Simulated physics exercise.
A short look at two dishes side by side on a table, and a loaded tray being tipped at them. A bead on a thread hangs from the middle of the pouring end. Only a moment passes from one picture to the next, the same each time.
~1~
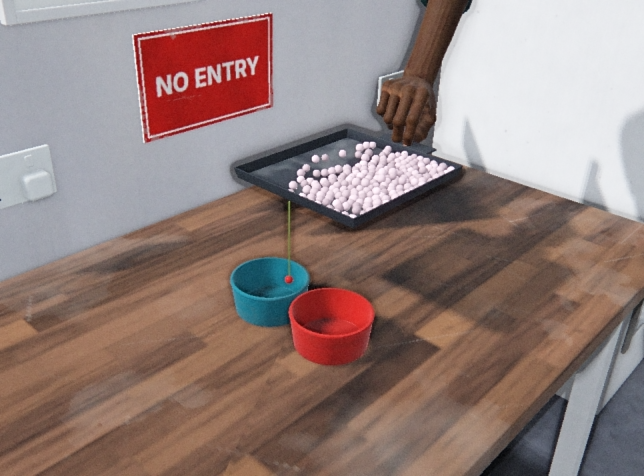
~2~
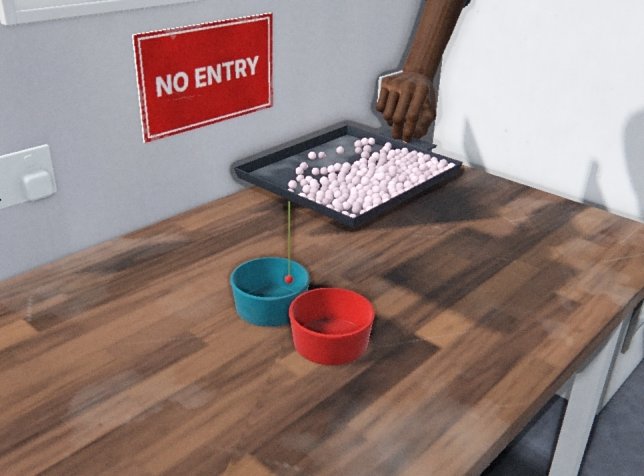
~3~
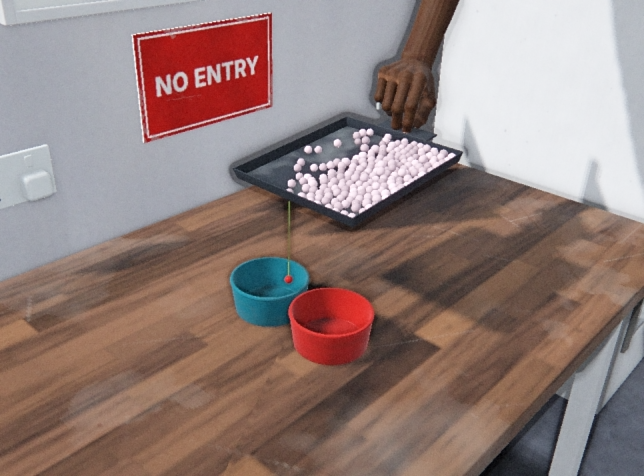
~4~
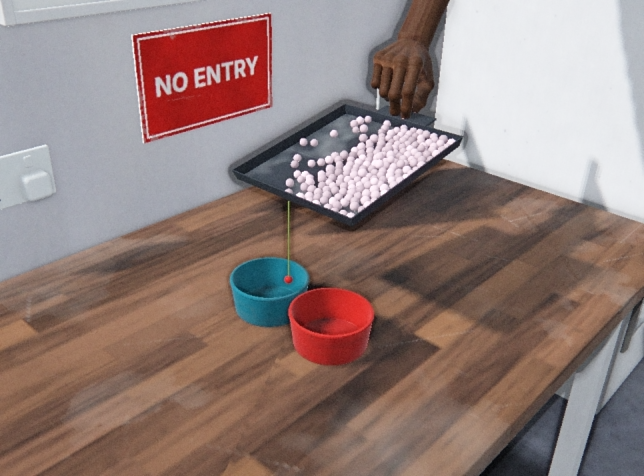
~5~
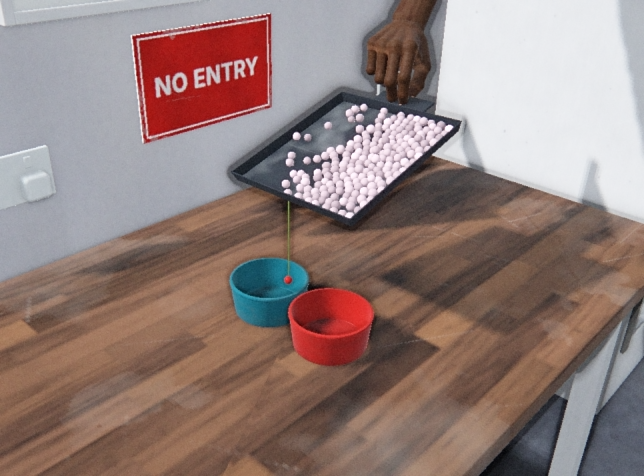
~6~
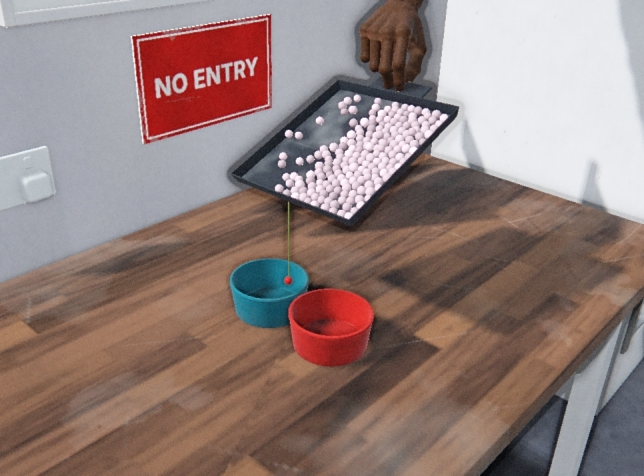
On a wooden table by a no entry sign, a hand raising a dark tray's far end, pale beads shifting near two dishes.
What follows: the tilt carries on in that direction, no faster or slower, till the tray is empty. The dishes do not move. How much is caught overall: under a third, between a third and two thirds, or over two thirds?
In the dishes lies less than a third of it.
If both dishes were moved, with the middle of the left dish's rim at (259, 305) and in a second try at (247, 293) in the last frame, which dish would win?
One: The left dish. Two: The left one.
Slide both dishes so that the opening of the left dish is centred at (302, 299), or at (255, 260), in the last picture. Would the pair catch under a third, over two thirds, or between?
At the first place less than a third, at the second below one third.
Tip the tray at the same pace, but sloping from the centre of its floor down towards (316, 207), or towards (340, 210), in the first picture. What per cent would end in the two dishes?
About 30 and 60 per cent.
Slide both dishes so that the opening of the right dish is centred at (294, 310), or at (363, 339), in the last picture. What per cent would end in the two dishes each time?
Near 60 % and 10 %.
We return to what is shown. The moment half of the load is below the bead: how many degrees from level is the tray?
Roughly 85°.
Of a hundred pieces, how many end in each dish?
The left dish has 10 per cent, the right dish has 0.
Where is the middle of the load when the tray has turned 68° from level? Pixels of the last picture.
At about (276, 197).
Soon after the last picture, tray tipped steeply; about two thirds on the tray; a small part outside both; about a third in the air.
A little later, tray tipped past a quarter turn; a stray few on the tray; a small part in the left dish; most outside both; a small part in the air.
Later still, tray tipped past a quarter turn; a small part in the left dish; nearly all outside both.
By the end, tray tipped past a quarter turn; none in the right dish; a small part in the left dish; nearly all outside both.
